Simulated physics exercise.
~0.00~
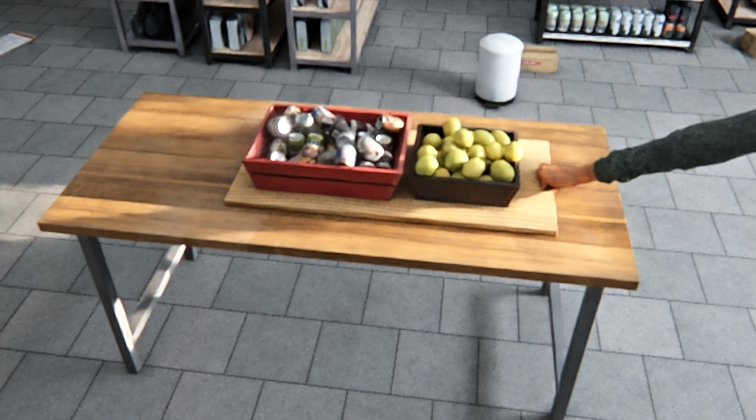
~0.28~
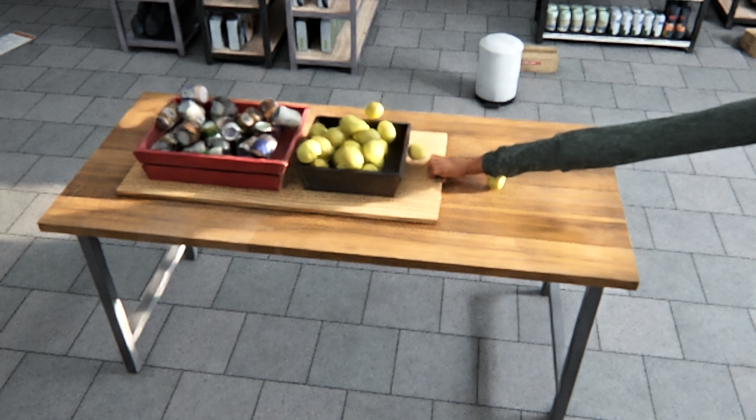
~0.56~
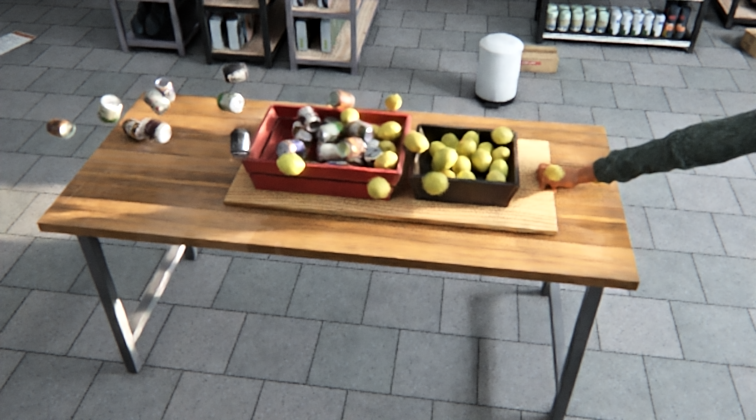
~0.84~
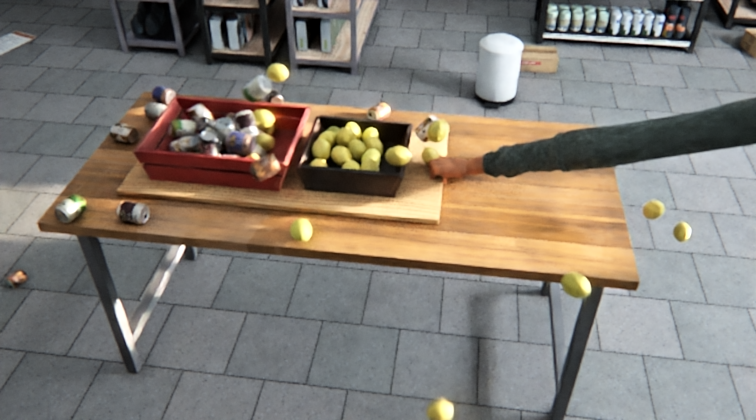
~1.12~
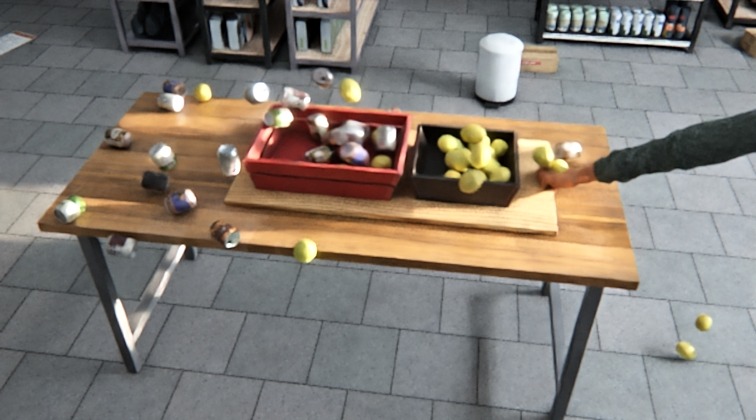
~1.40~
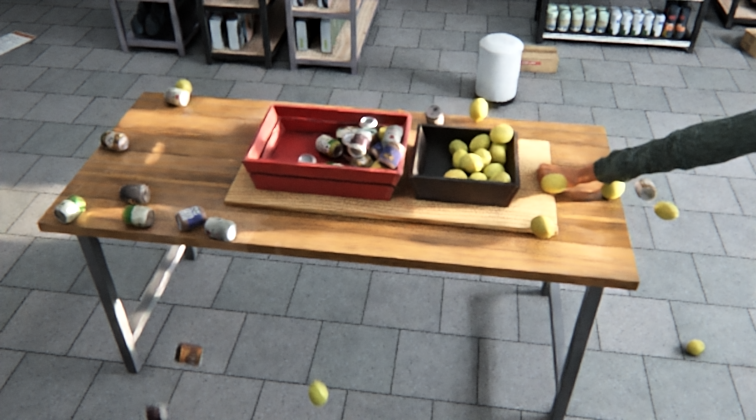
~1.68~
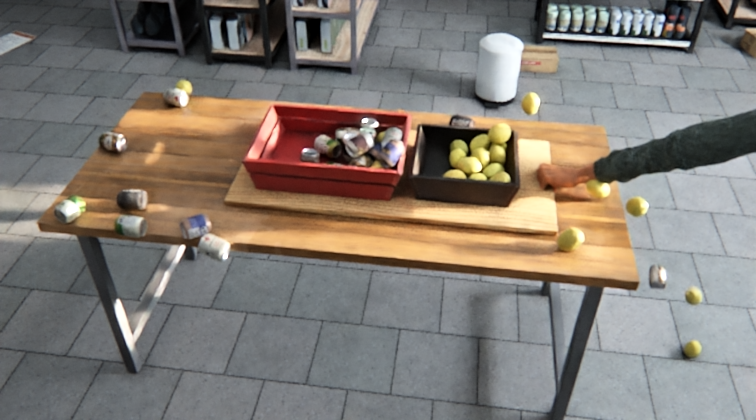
Red crate of small cans and black crate of lemons sliding left and right on a hand-held board, spilling many over the table.
